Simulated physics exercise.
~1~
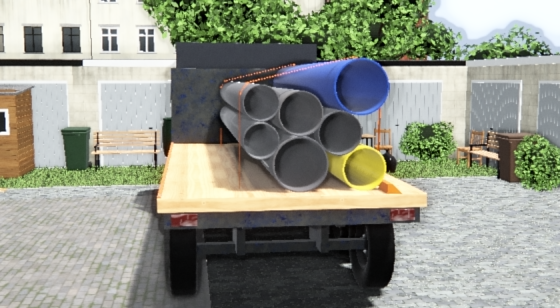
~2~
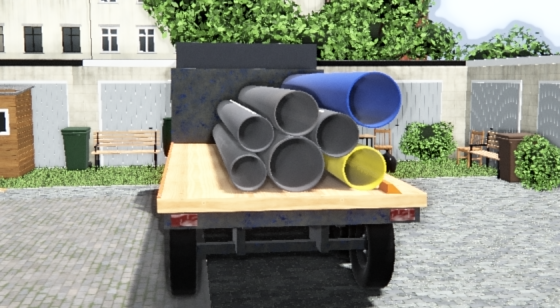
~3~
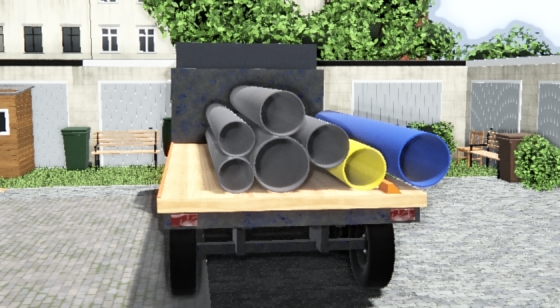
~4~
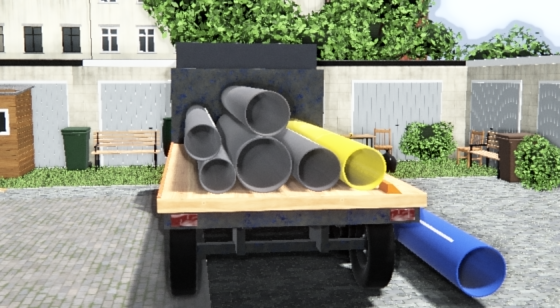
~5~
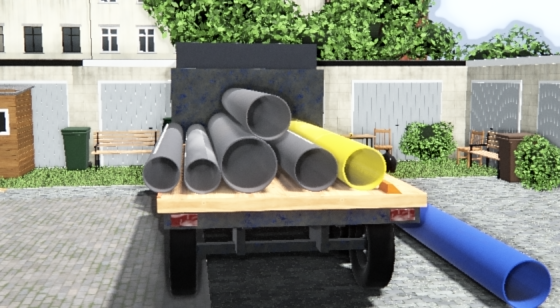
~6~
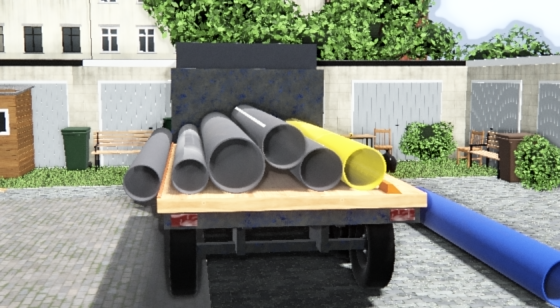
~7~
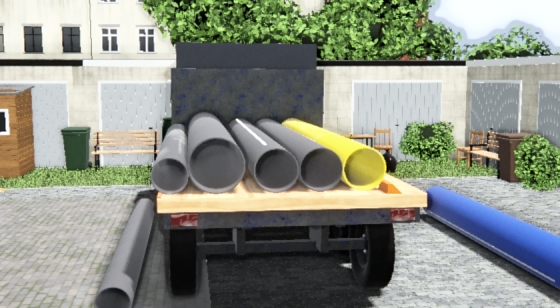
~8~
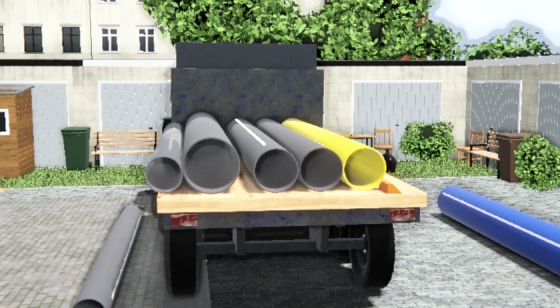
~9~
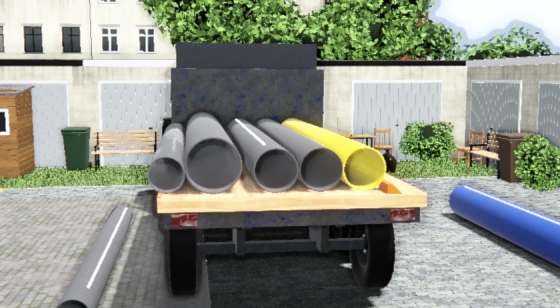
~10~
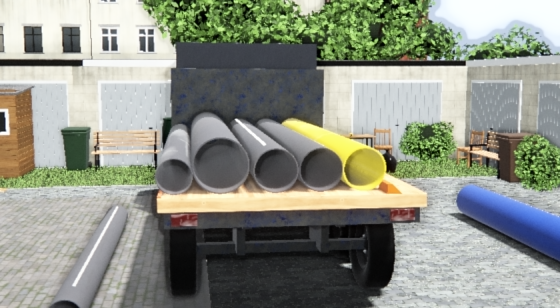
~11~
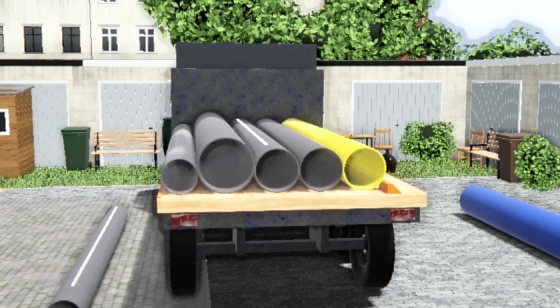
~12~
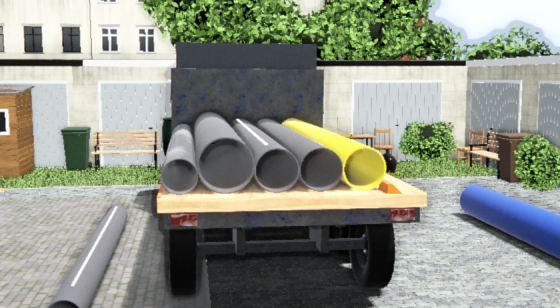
The clip opens on the rear of a parked flatbed truck in a paved yard, carrying a stack of grey pipes with a large blue pipe and a smaller yellow one on the right. The stack loosens, and the blue pipe rolls down over the yellow one and drops off the right side. The grey pipes spread to the left, and one slips over the left edge onto the paving. Both fallen pipes roll a little farther from the truck and stop. Four grey pipes and the yellow one remain side by side on the deck.
